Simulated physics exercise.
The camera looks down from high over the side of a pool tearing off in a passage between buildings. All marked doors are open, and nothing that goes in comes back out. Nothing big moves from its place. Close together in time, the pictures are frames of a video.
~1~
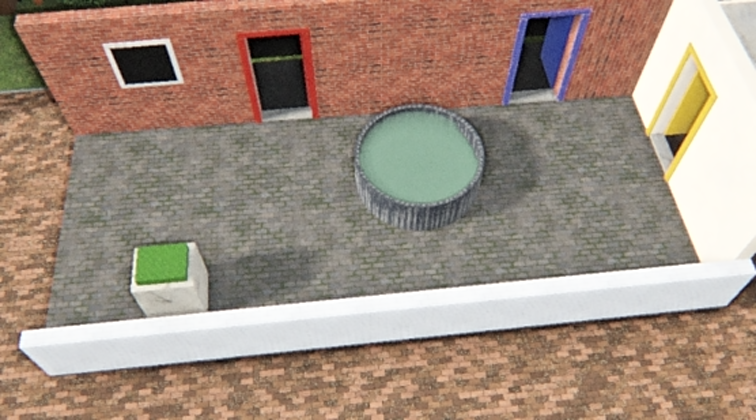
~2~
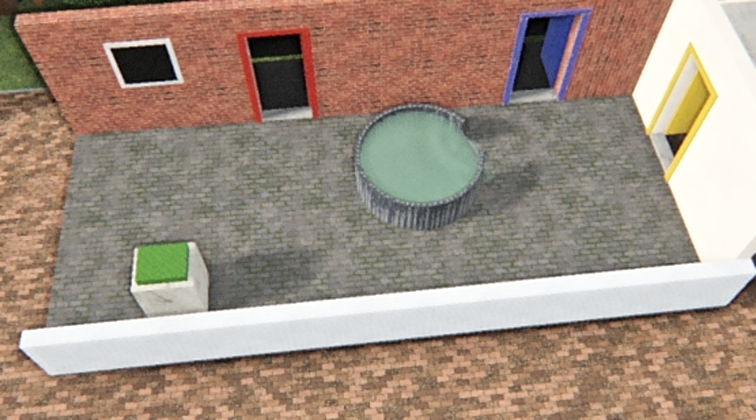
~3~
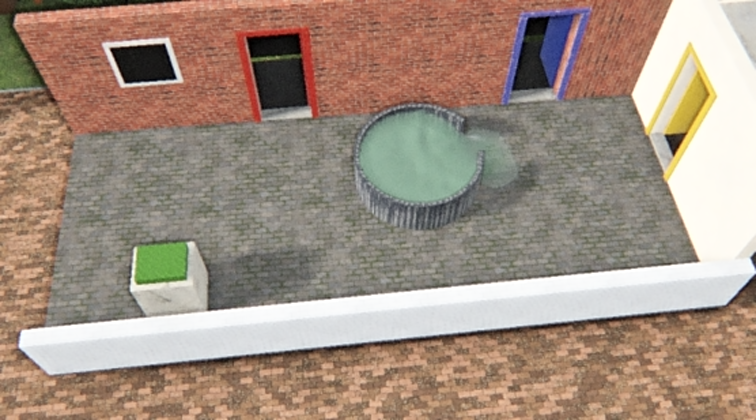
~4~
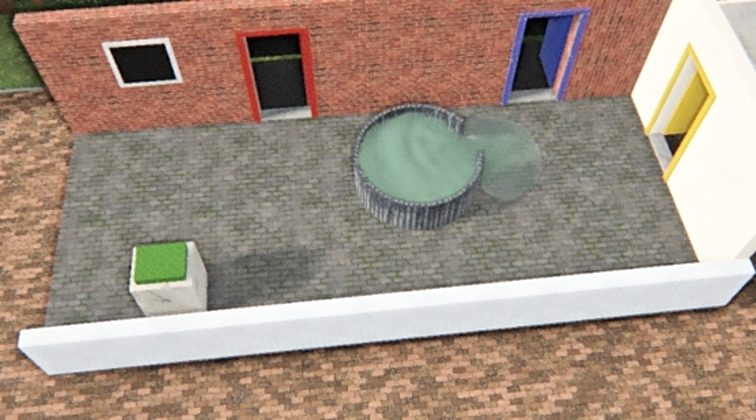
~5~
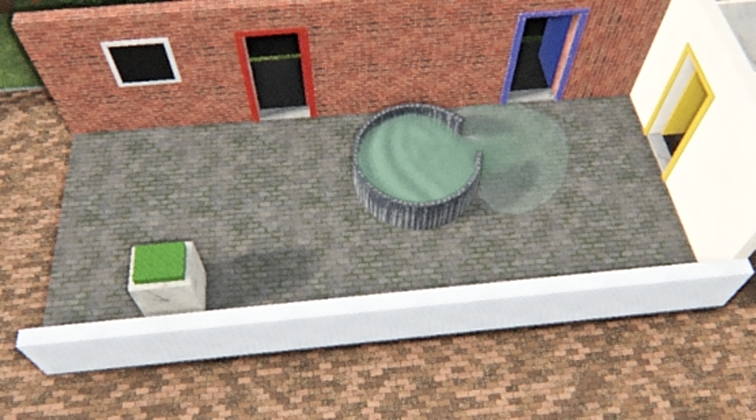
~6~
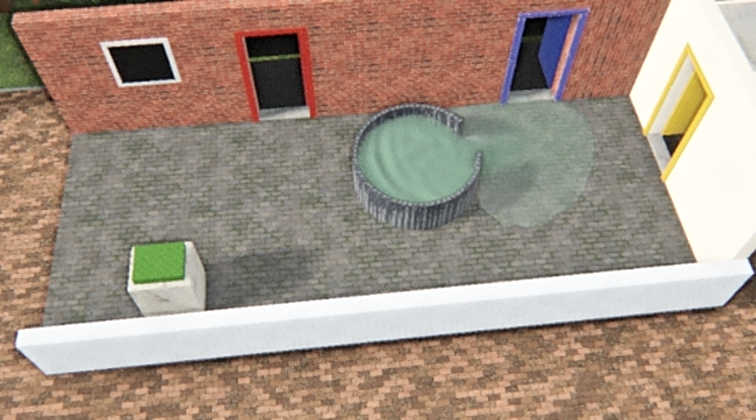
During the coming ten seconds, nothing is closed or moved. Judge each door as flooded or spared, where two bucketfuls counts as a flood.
The yellow door is flooded, the red door is spared, the blue door is flooded.
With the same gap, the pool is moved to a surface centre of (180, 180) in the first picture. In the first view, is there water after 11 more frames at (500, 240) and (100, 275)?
Soaked, bone-dry.
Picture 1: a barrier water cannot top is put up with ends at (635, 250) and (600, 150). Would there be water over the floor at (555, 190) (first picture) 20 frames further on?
Swamped.
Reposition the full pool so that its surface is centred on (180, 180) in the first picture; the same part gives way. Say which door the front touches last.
It's the yellow one.
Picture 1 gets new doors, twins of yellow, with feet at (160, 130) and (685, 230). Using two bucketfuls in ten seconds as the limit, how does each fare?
Per door: Within the limit; past the limit.
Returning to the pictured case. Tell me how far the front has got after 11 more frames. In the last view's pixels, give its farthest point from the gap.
Close to (696, 276).
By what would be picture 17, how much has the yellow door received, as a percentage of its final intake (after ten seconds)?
About 20 per cent.
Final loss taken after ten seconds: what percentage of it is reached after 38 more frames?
Around 80 percent.
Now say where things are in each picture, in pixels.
The first picture shows the round tank at (419, 156) is whole and still.
In the second picture, the front is at (491, 176), out from the gap at (471, 154).
In the third picture, water pours out at (470, 154) and has run to (513, 168).
In the fourth picture, the front is at (523, 129), out from the gap at (470, 155).
In the fifth picture, the front is at (553, 124), out from the gap at (469, 154).
In the sixth picture, water pours out at (469, 154) and has run to (576, 115).
A moment on, water covers 20 % of the floor; the yellow door under two buckets in, the red door not reached, the blue door under two buckets in.
Next, water covers 25 % of the floor; the yellow door over two buckets in, the red door not reached, the blue door over two buckets in.
Then, water covers 30 % of the floor; the yellow door far over two buckets in, the red door not reached, the blue door far over two buckets in.
Later, water covers 45 % of the floor; the yellow door far over two buckets in, the red door not reached, the blue door far over two buckets in.
In the end, water covers 60 % of the floor; the yellow door far over two buckets in, the red door not reached, the blue door far over two buckets in.
